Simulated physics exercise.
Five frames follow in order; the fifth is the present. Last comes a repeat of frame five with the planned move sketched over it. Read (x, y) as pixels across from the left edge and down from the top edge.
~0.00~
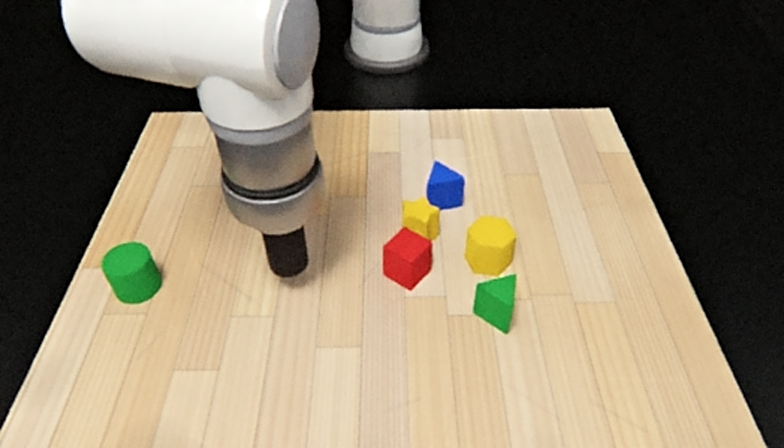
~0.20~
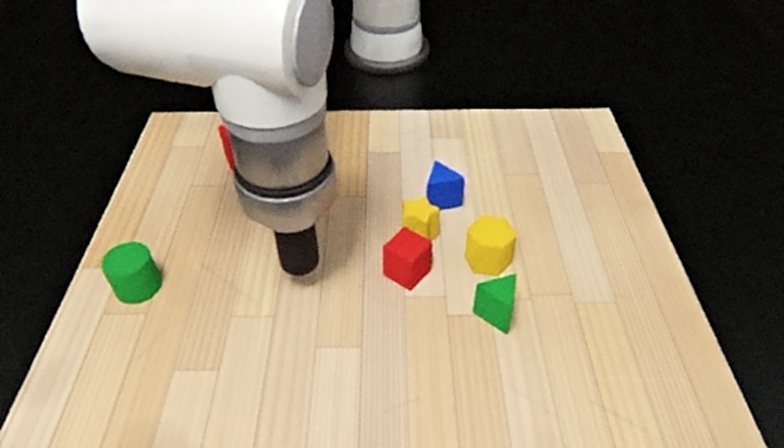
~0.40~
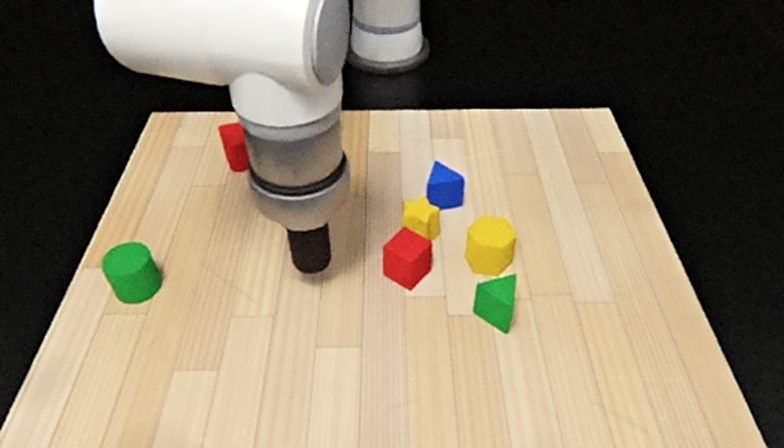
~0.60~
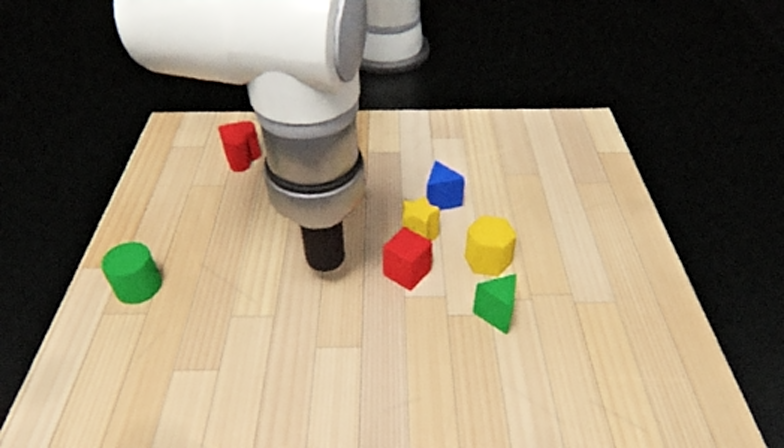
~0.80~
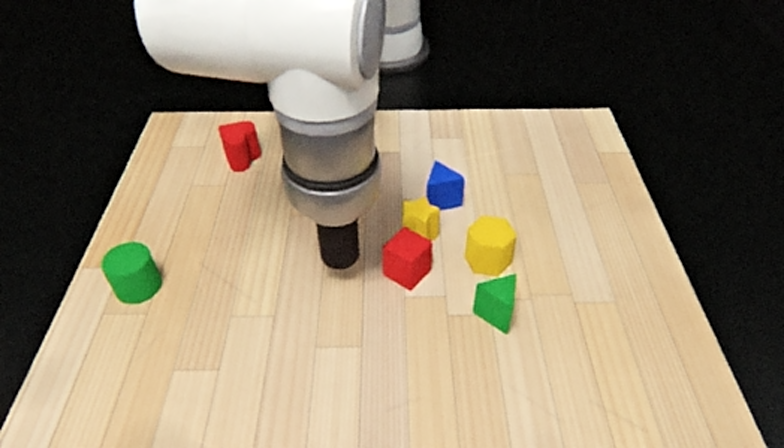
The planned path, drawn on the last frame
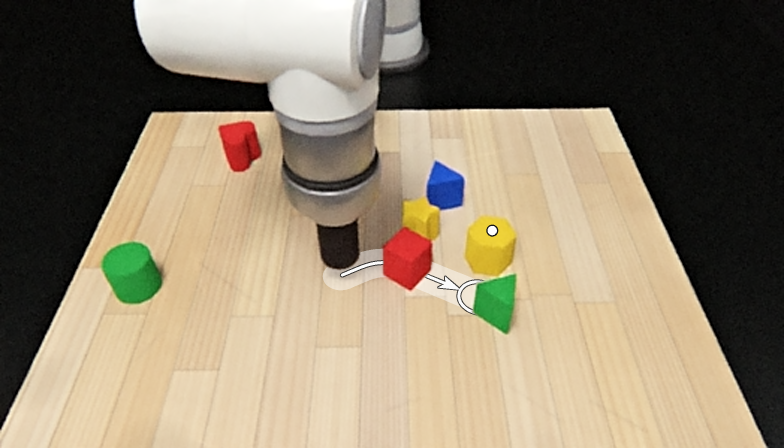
On a wooden table, a robot arm moves its dark stick right while the blocks stay still.
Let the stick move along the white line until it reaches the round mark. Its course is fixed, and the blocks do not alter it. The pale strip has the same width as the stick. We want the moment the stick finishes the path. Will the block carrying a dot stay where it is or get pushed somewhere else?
It gets no push and keeps its place.
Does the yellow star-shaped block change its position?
That would be a no.
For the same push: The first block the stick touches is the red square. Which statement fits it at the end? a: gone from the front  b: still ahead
It's b.
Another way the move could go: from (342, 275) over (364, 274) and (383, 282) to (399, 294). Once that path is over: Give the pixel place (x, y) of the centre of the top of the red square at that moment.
Around pixel (432, 248).
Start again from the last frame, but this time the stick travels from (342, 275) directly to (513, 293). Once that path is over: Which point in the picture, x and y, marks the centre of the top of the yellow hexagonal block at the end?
It will likely be found at (518, 213).
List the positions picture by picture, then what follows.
Stick's lower end (289, 264); red square (408, 243); yellow star-shaped block (420, 208); yellow hexagonal block (492, 231); green triangular block (502, 287), in the first frame.
Stick (300, 263); blocks still, in the second frame.
Stick (312, 261); blocks still, in the third frame.
Stick (326, 259); blocks still, in the fourth frame.
Stick (340, 256); red square (408, 243); yellow star-shaped block (420, 208); yellow hexagonal block (492, 231); green triangular block (502, 287), in the fifth frame.
Drawn move, from (342, 275) through (388, 263) and (433, 278) to (479, 297); the dot is on the yellow hexagonal block.
On the path given first. One third of the way, stick (389, 244); red square (423, 246).
Two thirds of the way, stick (435, 260); red square (474, 260), turned 20° anticlockwise.
At the end, stick (482, 279); red square (524, 270), turned 35° anticlockwise; yellow star-shaped block still; yellow hexagonal block still; green triangular block (512, 295), turned 20° clockwise.
